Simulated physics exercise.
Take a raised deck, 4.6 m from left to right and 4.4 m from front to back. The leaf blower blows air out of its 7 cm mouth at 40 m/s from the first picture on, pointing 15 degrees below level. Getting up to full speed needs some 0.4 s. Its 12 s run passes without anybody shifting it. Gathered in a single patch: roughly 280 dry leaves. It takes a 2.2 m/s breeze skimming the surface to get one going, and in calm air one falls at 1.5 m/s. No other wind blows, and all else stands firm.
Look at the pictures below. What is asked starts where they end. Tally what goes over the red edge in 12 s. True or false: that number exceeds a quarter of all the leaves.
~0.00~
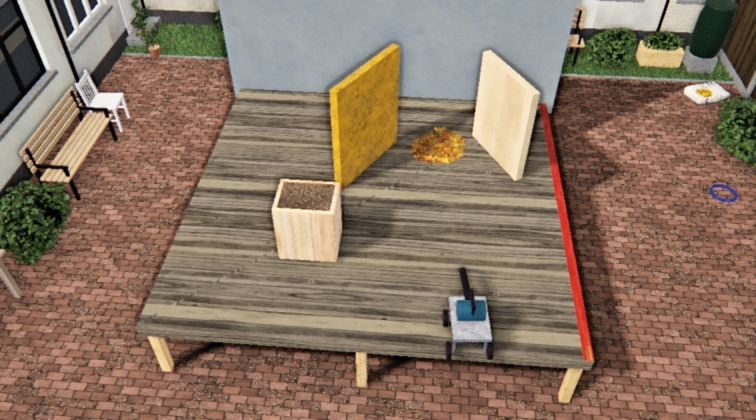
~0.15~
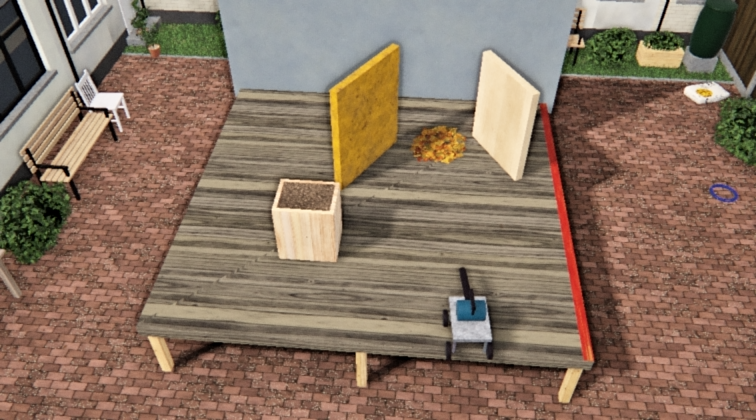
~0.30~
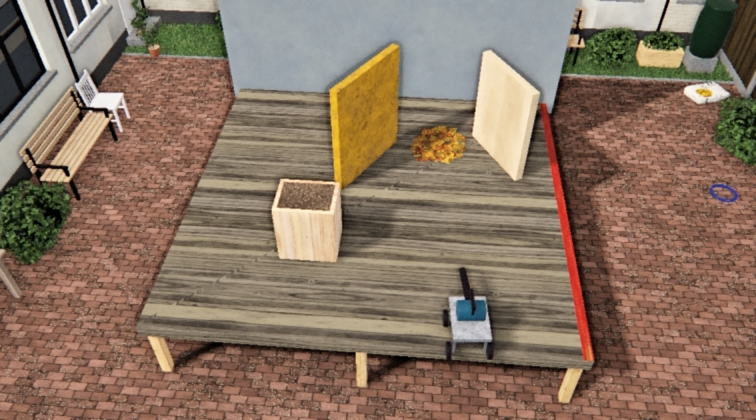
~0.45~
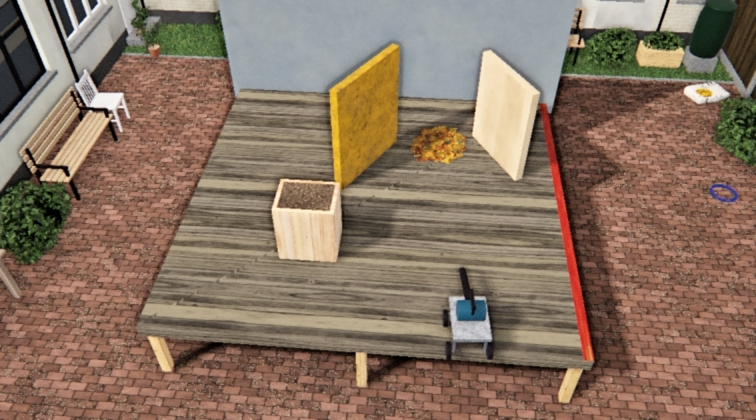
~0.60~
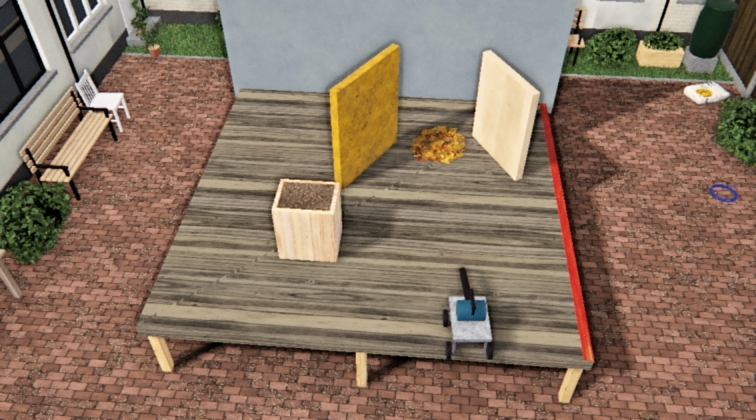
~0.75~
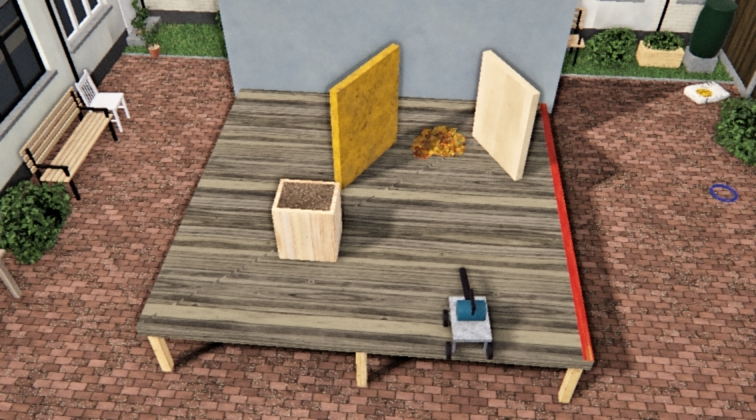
False.
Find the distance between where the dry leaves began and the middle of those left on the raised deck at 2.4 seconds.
Roughly 1.2 m.
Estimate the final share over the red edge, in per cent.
I'd estimate around 10 %.
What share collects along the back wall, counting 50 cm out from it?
It comes to close to 90 per cent.
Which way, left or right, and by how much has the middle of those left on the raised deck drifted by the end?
Net drift goes to the left side, close to 0.4 m.
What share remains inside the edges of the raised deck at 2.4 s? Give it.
That works out to roughly 100 % remaining.
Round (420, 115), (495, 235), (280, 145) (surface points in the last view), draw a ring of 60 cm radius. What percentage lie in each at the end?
In order: About 40 %, then 0 %, then 0 %.
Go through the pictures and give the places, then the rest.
In the first picture, the middle of the dry leaves is near (439, 147), none has stirred yet and the mouth of the leaf blower is at (462, 270).
In the second picture, the middle of the dry leaves is near (439, 145), none has stirred yet and the red edge is centred on (565, 206).
In the third picture, the middle of the dry leaves is near (439, 145), none has stirred yet, the top of a screen is at (511, 71) and the top of a screen is at (366, 67).
In the fourth picture, the middle of the dry leaves is near (439, 145) and none has stirred yet.
In the fifth picture, the middle of the dry leaves is near (439, 145) and none has stirred yet.
In the sixth picture, the middle of the dry leaves is near (438, 145), the farthest in sight from the leaf blower is at (443, 128) and about 15 % have left their places.
After 2.4 s, 2 % are over the red edge; the middle of those still in play is near (429, 96); 36 % have settled or left.
After 3.8 s, 5 % are over the red edge; the middle of those still in play is near (424, 96); 40 % have settled or left.
After 6.6 s, 6 % are over the red edge; the middle of those still in play is near (424, 96); 48 % have settled or left.
After 12.0 s, at the end, 10 % are over the red edge; the middle of those still in play is near (419, 96).
